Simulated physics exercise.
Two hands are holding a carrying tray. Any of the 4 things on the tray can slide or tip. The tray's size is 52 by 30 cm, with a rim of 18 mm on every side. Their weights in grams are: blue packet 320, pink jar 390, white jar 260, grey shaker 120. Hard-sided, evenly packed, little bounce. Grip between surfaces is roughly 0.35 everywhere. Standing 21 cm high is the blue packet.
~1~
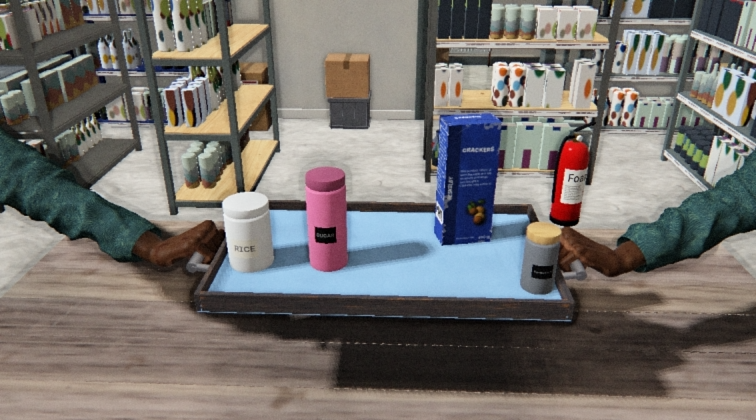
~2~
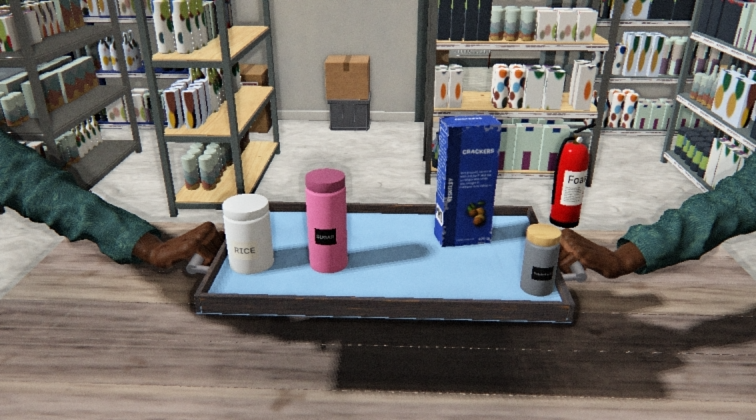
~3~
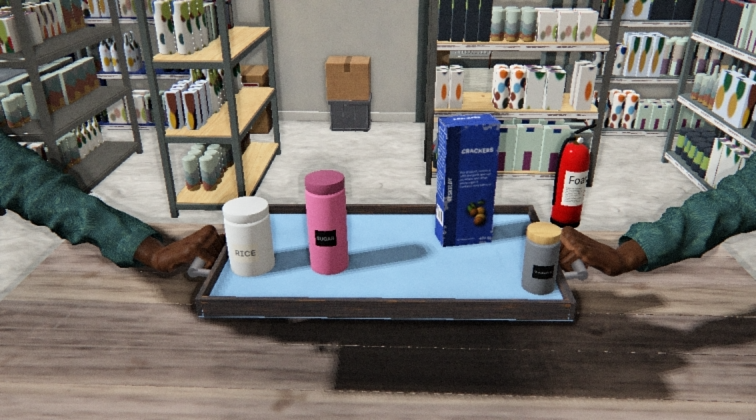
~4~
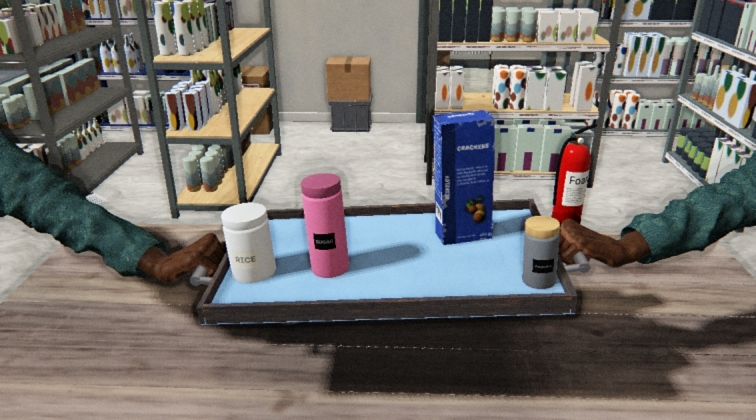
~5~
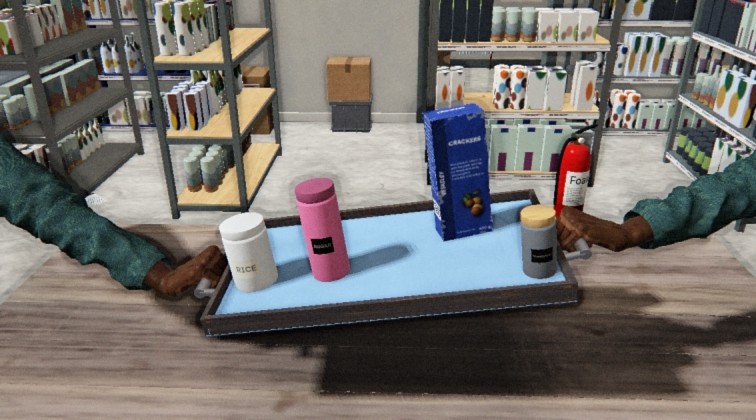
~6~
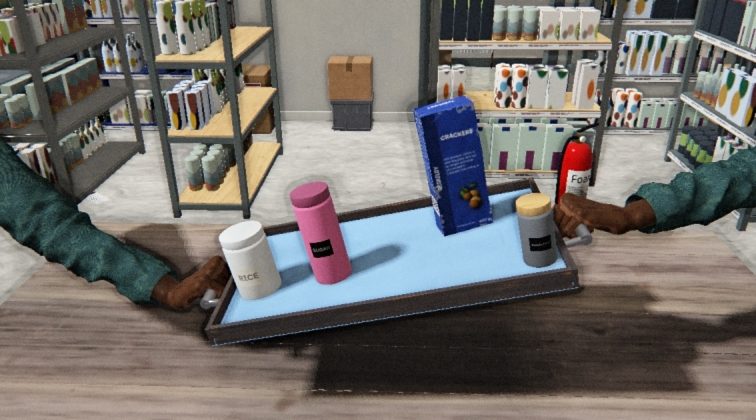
In a storeroom, two hands tilt a tray of four containers gradually left edge down.
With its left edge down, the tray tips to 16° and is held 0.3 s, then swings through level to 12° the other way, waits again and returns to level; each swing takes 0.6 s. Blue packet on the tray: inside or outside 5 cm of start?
Holds steady.
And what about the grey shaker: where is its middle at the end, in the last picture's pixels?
Rest position, about (544, 260) px.
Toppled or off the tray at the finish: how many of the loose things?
The tally is 0.
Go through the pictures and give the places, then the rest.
In the first frame, tray level; blue packet (466, 181); pink jar (327, 220).
In the second frame, tray level; grey shaker (540, 260); pink jar (327, 221).
In the third frame, tray tilted 1°, left edge down; white jar (249, 236); grey shaker (541, 258).
In the fourth frame, tray tilted 4°, left edge down; pink jar (326, 226); white jar (249, 243).
In the fifth frame, tray tilted 8°, left edge down; grey shaker (539, 242); pink jar (323, 230).
In the sixth frame, tray tilted 12°, left edge down; blue packet (454, 168); white jar (251, 260).
Then, 0.60 s after the last picture, tray tilted 14°, left edge down.
Then, 0.80 s after the last picture, tray tilted 2°, left edge down.
Then, 1.00 s after the last picture, tray tilted 10°, right edge down.
Then, 1.80 s after the last picture, tray tilted 3°, right edge down.
At rest, all 4 in place, give or take 5 cm. In the last view, blue packet near (468, 182).
